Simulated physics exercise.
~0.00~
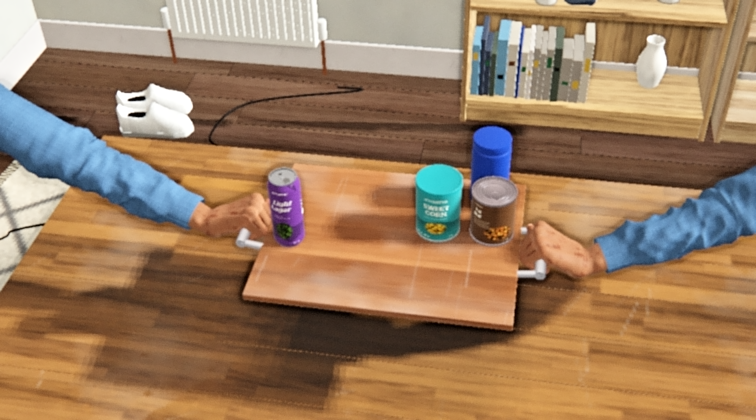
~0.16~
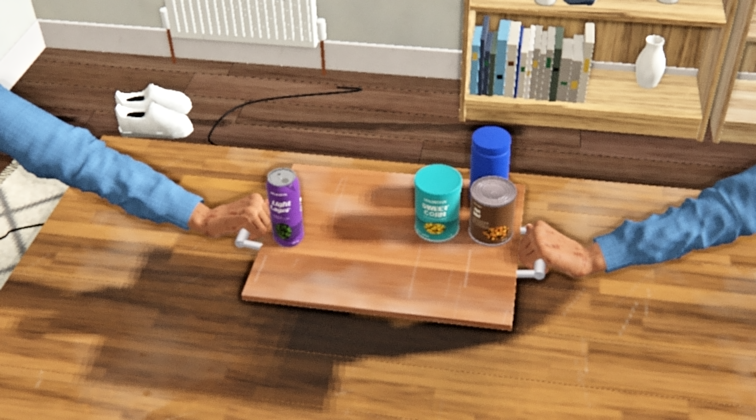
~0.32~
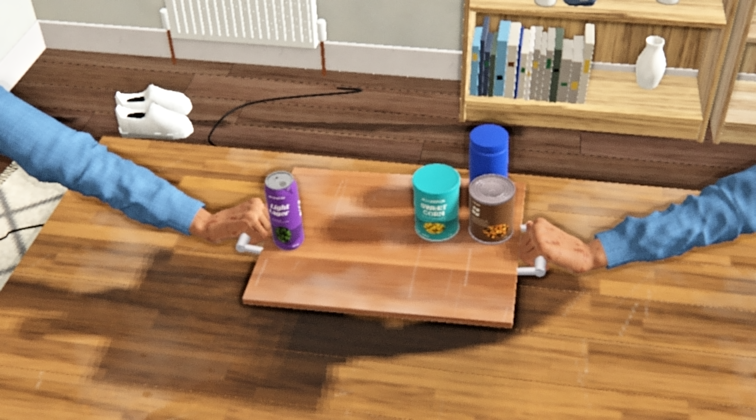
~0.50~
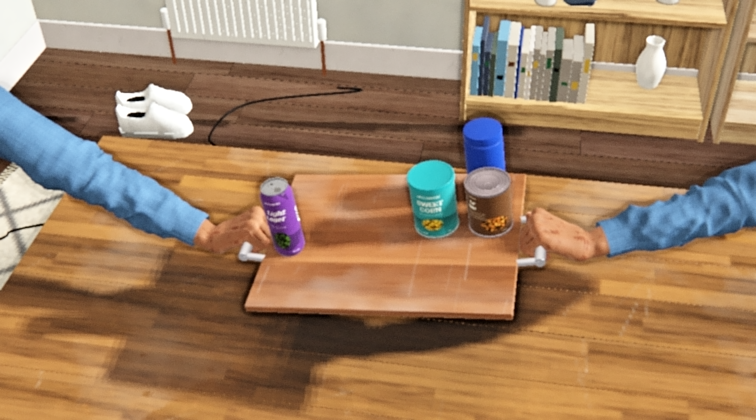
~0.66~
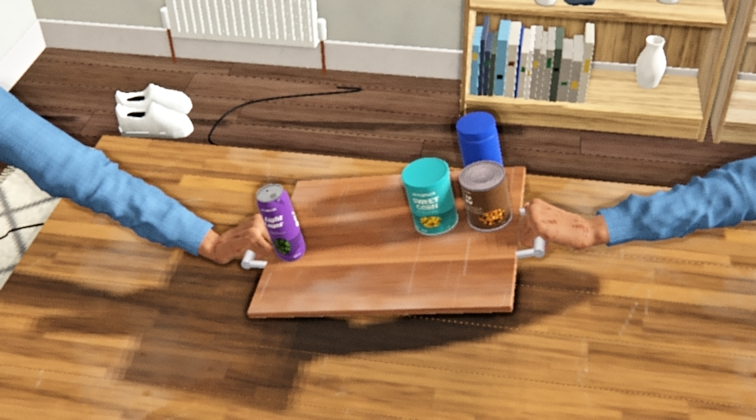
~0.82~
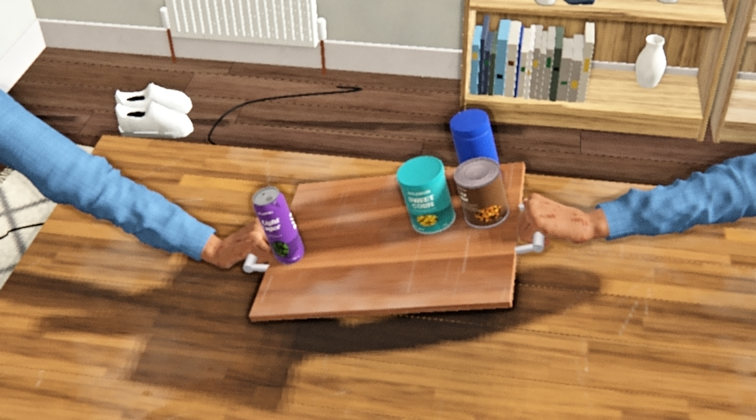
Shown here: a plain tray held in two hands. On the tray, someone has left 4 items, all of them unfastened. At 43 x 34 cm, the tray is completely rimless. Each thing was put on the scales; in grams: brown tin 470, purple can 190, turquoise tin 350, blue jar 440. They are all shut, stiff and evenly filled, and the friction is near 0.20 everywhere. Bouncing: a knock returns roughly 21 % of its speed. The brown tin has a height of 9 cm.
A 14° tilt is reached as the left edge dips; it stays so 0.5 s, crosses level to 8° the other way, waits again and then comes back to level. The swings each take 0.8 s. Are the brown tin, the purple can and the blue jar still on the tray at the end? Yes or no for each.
Brown tin - yes, purple can - no, blue jar - yes.
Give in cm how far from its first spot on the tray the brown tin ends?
The shift is close to 28 cm.
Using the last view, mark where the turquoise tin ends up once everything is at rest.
In the last picture it sits around (279, 188).
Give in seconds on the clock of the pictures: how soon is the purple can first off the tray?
I'd say around the 1.1 s mark.
After 1.32 s, tray tilted 14°, left edge down; purple can now off the tray; blue jar moved 10 cm near (423, 157); brown tin moved 10 cm near (430, 198).
After 1.62 s, tray tilted 11°, left edge down; blue jar moved 22 cm near (364, 162); brown tin moved 20 cm near (374, 202); turquoise tin moved 19 cm.
After 1.82 s, tray tilted 2°, left edge down; blue jar moved 30 cm near (327, 155); brown tin moved 27 cm near (340, 198); turquoise tin moved 27 cm.
In the end (4.0 s), off the tray, purple can; not toppled but over 5 cm from the start, brown tin, turquoise tin and blue jar. At the end, from the last picture's camera, brown tin near (333, 196), purple can near (216, 308).
